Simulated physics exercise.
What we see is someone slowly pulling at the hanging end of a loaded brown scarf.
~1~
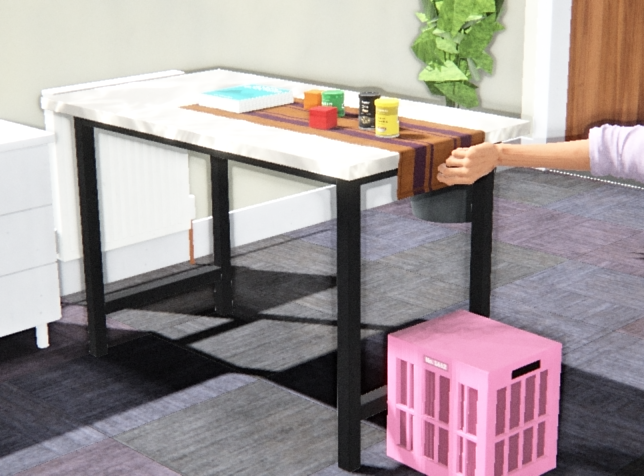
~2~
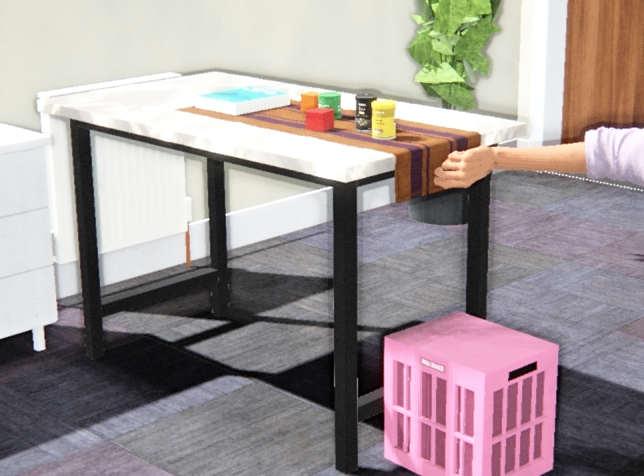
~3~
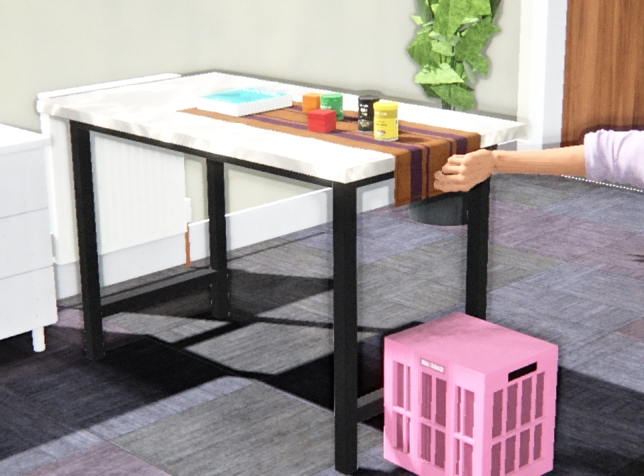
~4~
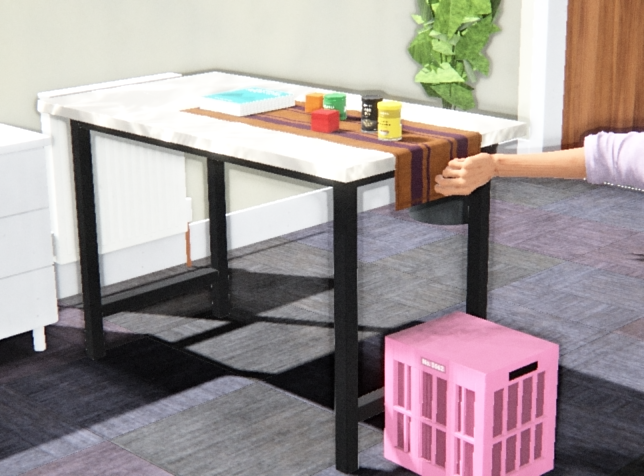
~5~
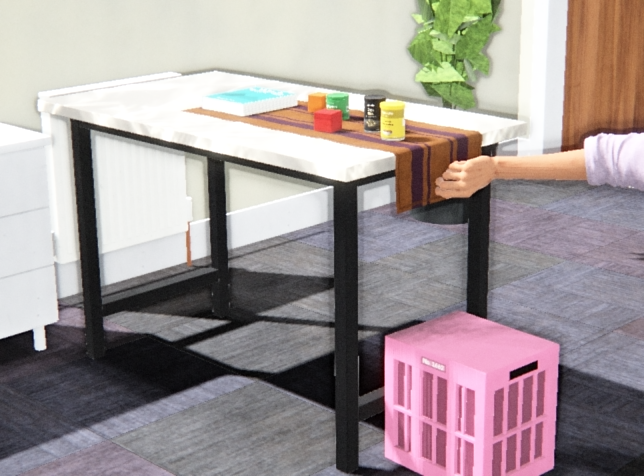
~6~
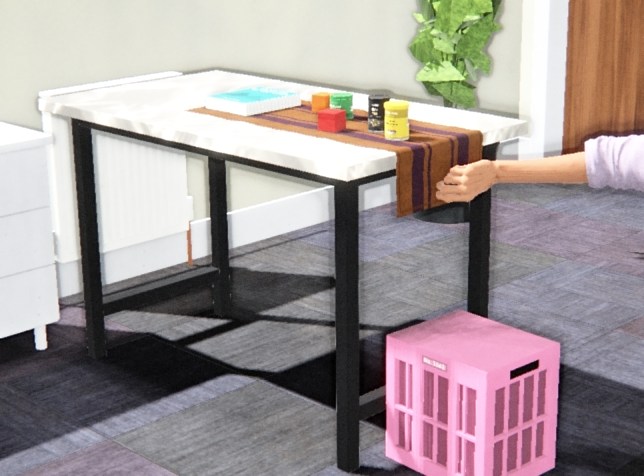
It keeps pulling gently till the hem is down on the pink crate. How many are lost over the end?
Over the edge go three.
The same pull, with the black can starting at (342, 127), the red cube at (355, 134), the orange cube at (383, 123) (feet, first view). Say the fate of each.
The black can goes over; the red cube is carried off; the orange cube falls.
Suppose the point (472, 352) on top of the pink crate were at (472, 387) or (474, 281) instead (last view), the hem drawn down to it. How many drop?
It would be 4 and 1.
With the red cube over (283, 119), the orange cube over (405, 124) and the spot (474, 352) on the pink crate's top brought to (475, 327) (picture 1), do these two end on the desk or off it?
The red cube remains up, the orange cube comes down.
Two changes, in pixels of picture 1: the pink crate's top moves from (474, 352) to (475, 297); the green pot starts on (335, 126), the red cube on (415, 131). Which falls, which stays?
The green pot holds on; the red cube comes down.
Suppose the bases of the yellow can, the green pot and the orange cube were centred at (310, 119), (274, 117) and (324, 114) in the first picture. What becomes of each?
The yellow can does not fall; the green pot keeps its place on top; the orange cube remains up.
Early on, hem near (442, 288); yellow can gone.
Midway, hem on the crate; yellow can, black can and red cube gone.
Finally, hem on the crate; yellow can, black can and red cube gone. The desk loses three.
